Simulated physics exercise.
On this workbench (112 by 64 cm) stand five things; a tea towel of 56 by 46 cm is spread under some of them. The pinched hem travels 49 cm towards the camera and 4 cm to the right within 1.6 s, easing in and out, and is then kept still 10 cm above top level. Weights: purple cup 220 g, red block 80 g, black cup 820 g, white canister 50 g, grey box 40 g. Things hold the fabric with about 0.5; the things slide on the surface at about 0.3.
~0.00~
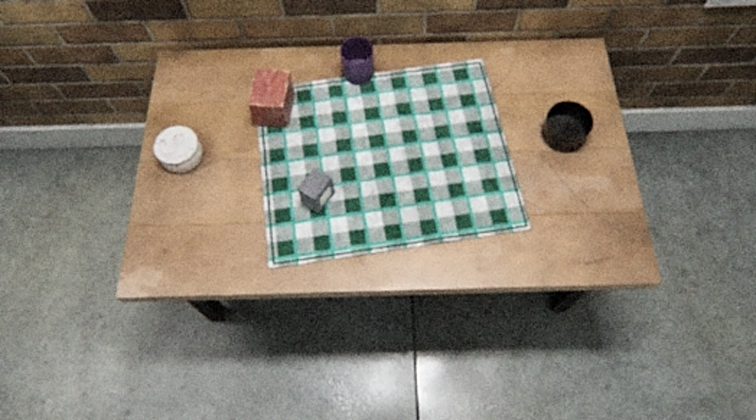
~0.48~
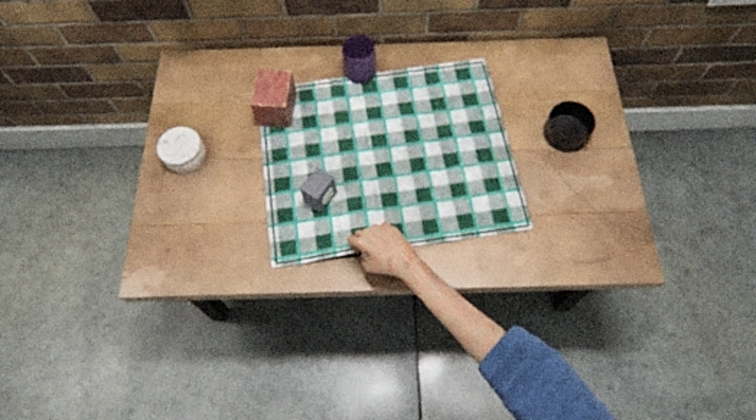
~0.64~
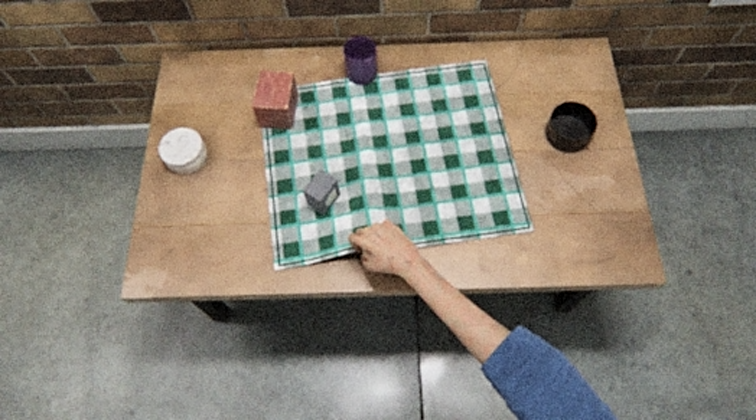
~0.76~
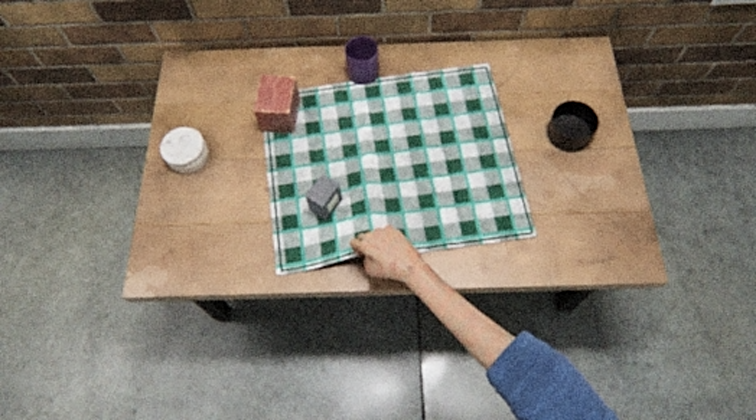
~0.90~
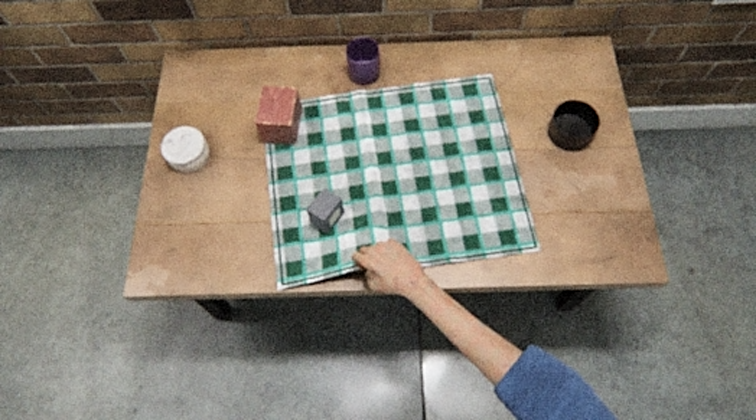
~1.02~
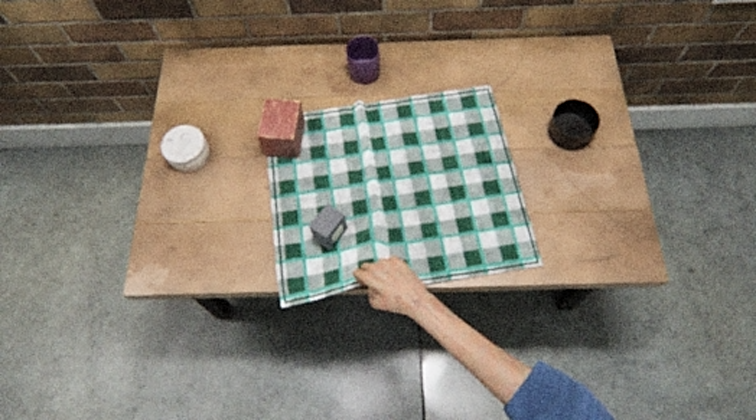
On a wooden workbench by a brick wall, a checked green and white cloth lies under a grey box and a red block, with a purple cup, black cup and white canister around it. A hand reaches in, pinches the near hem and drags the cloth towards the camera, carrying box and block along.
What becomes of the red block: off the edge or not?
The red block falls off.
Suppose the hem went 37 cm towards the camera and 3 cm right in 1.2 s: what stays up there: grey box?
In that case: Grey box goes over.
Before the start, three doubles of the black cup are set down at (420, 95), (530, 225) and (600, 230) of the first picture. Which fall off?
In turn: Falls off, stays up, stays up.
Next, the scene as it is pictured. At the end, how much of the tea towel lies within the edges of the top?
Some 0 per cent of it.
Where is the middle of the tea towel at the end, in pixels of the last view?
Near (383, 393).
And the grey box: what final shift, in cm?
About: Grey box over the edge.
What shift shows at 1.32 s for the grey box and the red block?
Grey box 20 cm, red block 20 cm.
After 1.3 s, 70 % of the tea towel is still over the top; red block 22 cm off its start, grey box 22 cm off its start.
After 1.6 s, 40 % of the tea towel is still over the top; red block 38 cm off its start, grey box on its side, 33 cm off its start.
After 1.9 s, 10 % of the tea towel is still over the top; red block over the edge, grey box over the edge.
After 2.2 s, 0 % of the tea towel is still over the top; red block over the edge, grey box over the edge.
After 3.8 s, 0 % of the tea towel is still over the top; red block over the edge, grey box over the edge.
